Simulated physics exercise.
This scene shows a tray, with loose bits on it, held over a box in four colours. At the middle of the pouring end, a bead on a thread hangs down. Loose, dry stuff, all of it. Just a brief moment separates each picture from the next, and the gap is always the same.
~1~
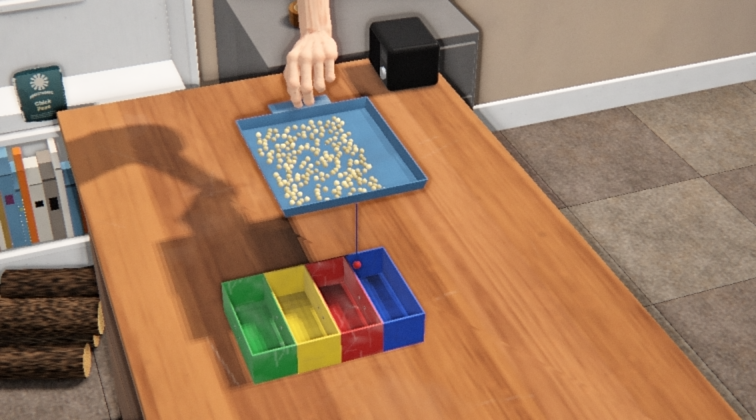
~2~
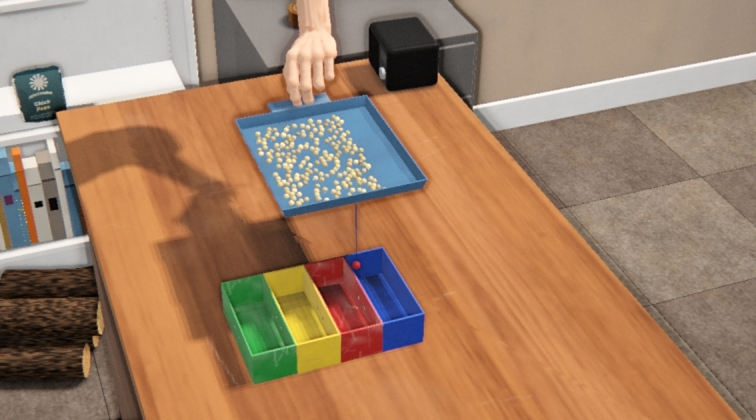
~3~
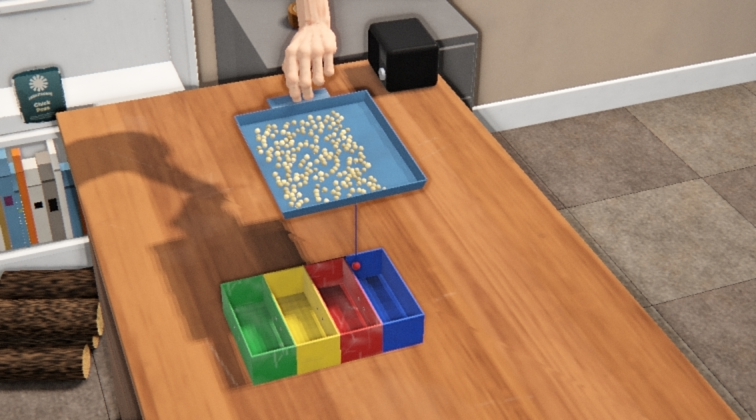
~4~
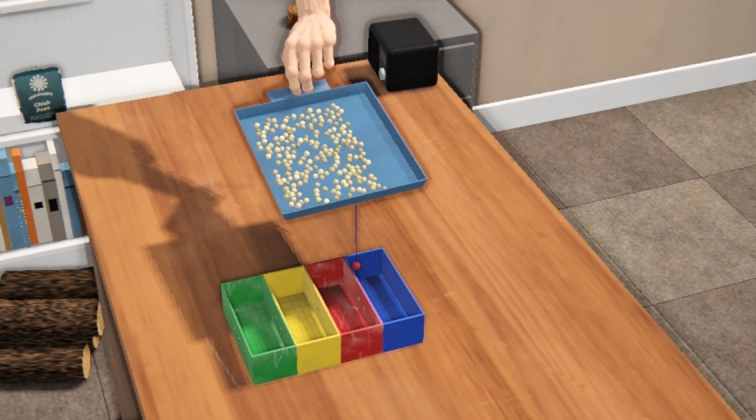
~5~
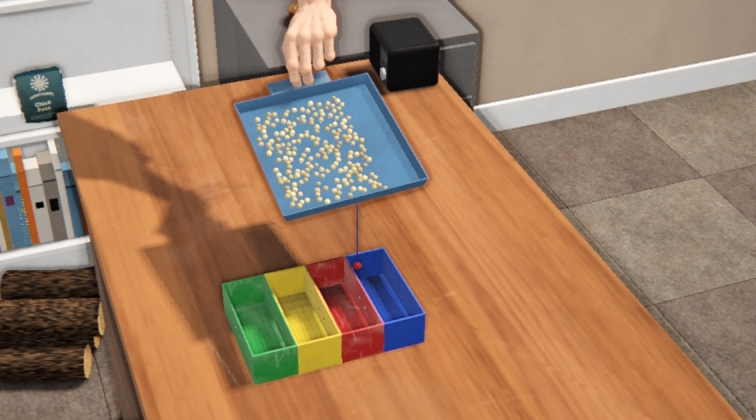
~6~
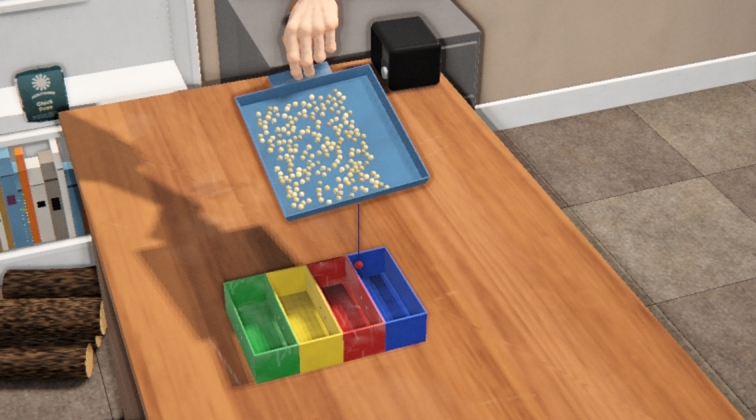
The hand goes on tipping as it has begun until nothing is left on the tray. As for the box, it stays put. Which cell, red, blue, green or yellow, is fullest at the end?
The yellow cell is fullest at the end.
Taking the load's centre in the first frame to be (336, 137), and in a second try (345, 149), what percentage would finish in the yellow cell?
You'd get about 60 per cent first and about 60 per cent second.
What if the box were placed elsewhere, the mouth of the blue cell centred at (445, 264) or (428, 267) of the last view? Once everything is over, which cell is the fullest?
You'd see green win the first time and the green cell win the second.
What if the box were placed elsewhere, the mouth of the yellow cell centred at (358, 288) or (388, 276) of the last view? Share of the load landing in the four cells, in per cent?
First try: Around 80 percent; second try: Around 20 percent.
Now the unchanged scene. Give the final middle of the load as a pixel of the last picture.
Once it all stops, the middle lies near (309, 326).
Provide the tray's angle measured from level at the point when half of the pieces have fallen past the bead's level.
Angle reached: About 95°.
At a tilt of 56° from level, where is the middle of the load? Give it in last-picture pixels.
About (314, 199).
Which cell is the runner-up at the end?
Rank 2: That red cell.
Soon after the last picture, tray tipped steeply; nearly all on the tray; a stray few in the yellow cell; a stray few falling or outside the box.
A little later, tray tipped right over; about half on the tray; about a quarter in the yellow cell; a small part in the red cell; a stray few in the green cell; about a quarter falling or outside the box.
Later still, tray tipped past a quarter turn; most in the yellow cell; about a quarter in the red cell; a stray few in the green cell.
At rest, tray tipped past a quarter turn; most in the yellow cell; about a quarter in the red cell; a stray few in the green cell; none in the blue cell.
